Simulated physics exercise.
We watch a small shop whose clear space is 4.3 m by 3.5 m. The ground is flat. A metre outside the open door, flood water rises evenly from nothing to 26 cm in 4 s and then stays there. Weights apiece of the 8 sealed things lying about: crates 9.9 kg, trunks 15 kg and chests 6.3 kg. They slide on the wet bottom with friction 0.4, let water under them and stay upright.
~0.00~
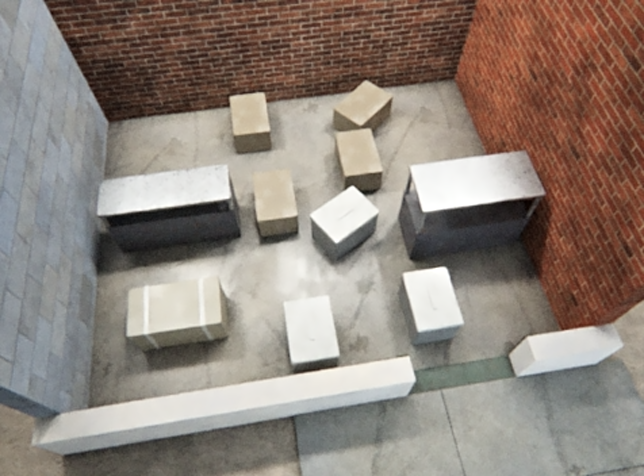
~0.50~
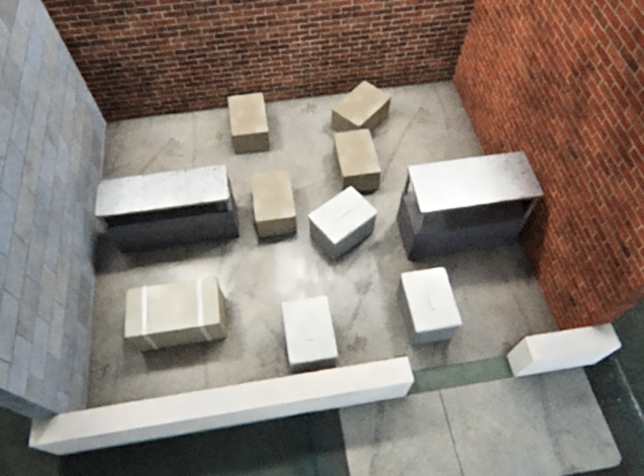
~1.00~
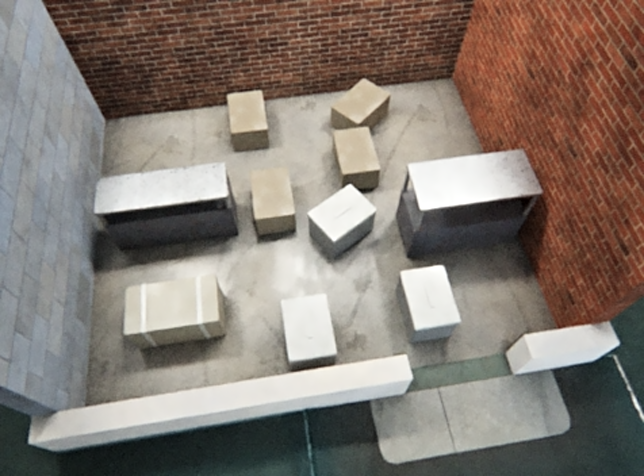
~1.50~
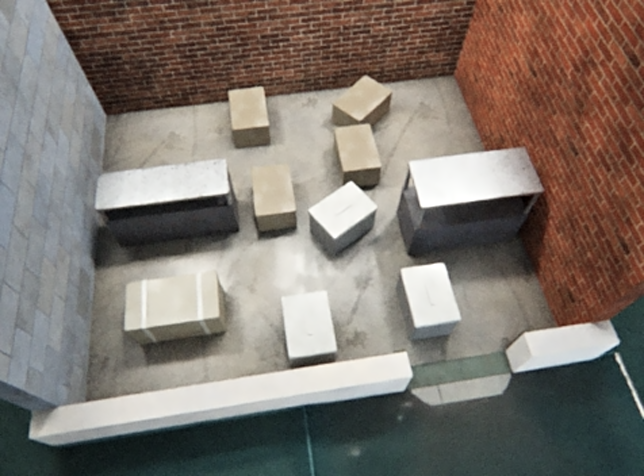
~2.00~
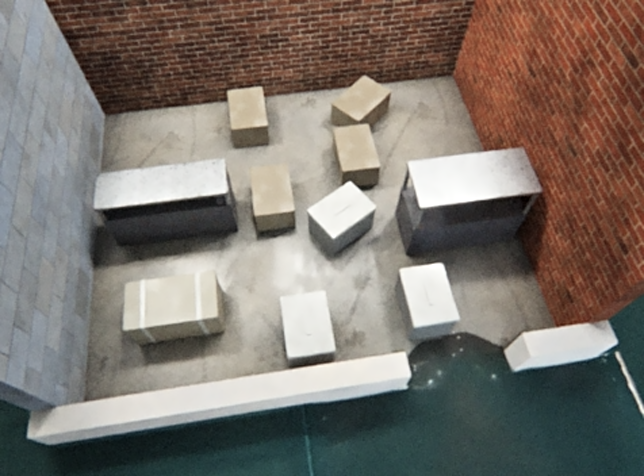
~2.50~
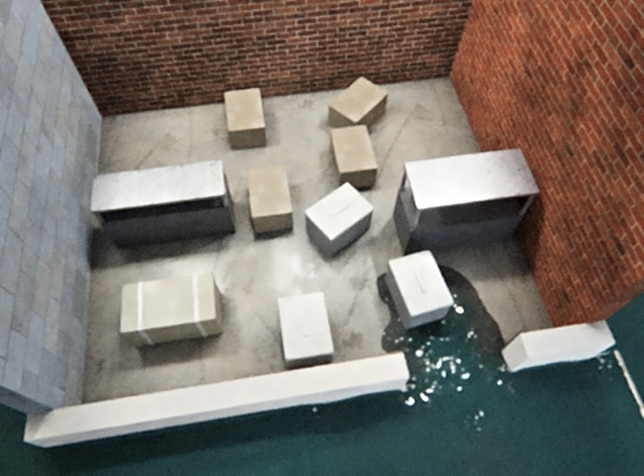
A small walled yard or shop floor with brick walls behind and to the right and a grey block wall at left is seen from high above. Tan and white boxes stand scattered between two grey, metallic-topped counters, behind a low white wall with a gap. Dark green water spreads outside, covers the paving, and enters the gap, nudging the nearest white box slightly, while the view stays almost still.
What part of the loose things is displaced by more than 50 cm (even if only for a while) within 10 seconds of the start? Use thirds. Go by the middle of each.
Share: One to two thirds.
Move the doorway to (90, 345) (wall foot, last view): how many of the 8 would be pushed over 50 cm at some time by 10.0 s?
Then 7.
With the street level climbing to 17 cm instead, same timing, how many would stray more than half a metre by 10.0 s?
In that case 4 of them.
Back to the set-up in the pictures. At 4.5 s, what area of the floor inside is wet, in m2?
Roughly 5.0 m2.
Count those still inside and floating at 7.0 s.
I count 3.
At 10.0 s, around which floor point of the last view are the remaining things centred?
At about (262, 200).
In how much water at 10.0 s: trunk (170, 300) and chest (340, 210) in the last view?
About 7 and 8 cm.
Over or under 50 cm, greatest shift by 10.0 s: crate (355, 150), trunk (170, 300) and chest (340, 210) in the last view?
In turn: Less, less, over.
After 3.5 s 1 of 8 are over 50 cm from their spots; 0 afloat.
After 4.5 s 2 of 8 are over 50 cm from their spots; 1 afloat.
After 7.0 s 3 of 8 are over 50 cm from their spots; 3 afloat.
After 10.0 s 5 of 8 are over 50 cm from their spots, and 5 have been at some point; 8 afloat.
